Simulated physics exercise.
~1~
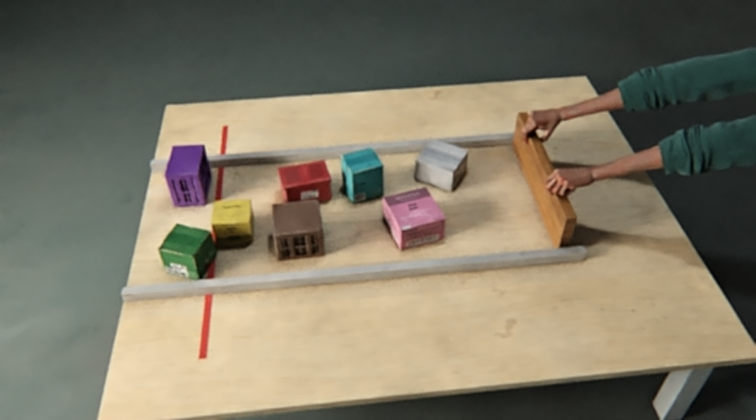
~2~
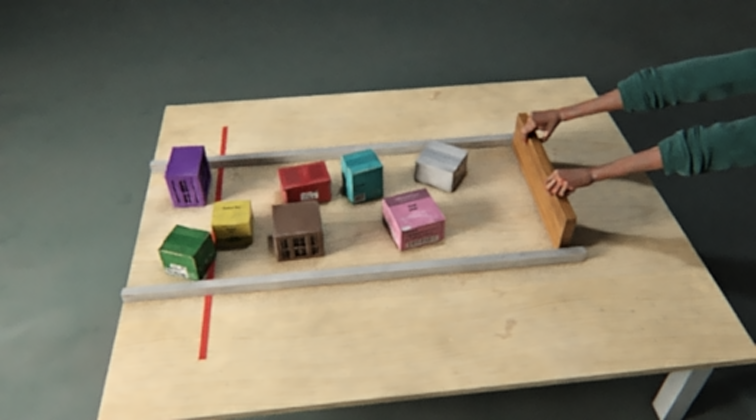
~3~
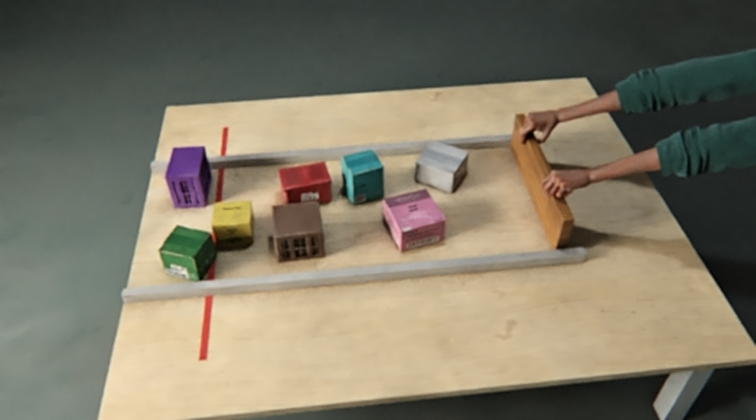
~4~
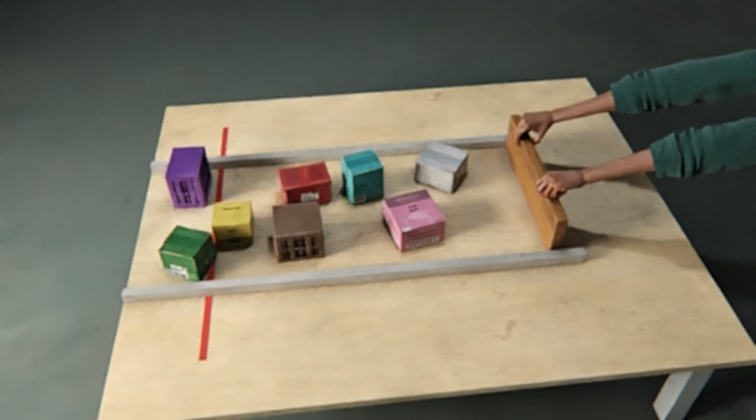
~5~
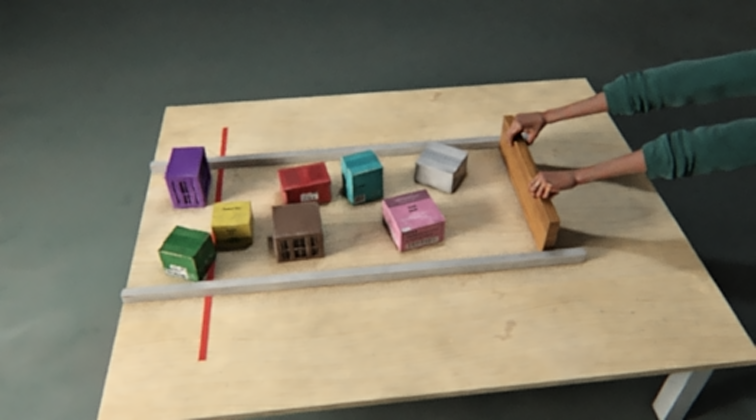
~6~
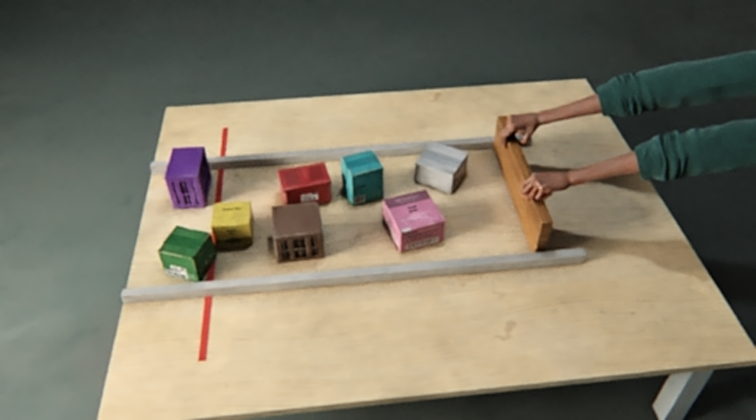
Two hands sliding a wooden plank slightly left between two rails on a table, while eight coloured boxes stand still before it.
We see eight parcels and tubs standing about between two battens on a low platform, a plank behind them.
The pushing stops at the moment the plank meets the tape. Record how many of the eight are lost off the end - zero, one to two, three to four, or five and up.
Well, the ones that get knocked off number between three and four.
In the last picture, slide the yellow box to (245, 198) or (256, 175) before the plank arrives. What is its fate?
Result for the yellow box: It leaves the top at position one; it is still there at position two.
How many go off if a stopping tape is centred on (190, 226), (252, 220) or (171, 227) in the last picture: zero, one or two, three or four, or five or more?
First five or over, then 1 or 2, then more than four.
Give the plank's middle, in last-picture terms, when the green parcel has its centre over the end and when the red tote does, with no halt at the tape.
At (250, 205) for the green parcel; at (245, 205) for the red tote.
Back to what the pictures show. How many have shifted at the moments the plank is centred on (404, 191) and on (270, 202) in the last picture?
At first I count 4, and then 8.
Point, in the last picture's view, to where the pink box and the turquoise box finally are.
The pink box at (187, 236), the turquoise box at (153, 199).
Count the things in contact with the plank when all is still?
Number in contact with it: 2.
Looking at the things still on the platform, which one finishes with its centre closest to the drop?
The one is the brown crate.
Soon after, none off yet; purple crate at rest near (189, 177); green parcel at rest near (188, 254); yellow box at rest near (234, 224).
Then, none off yet; purple crate moved about its own width near (135, 177); green parcel moved about its own width near (153, 261); yellow box moved well along near (161, 227).
At rest, the number that fall off is three or four; fallen, red tote, yellow box, green parcel and purple crate.
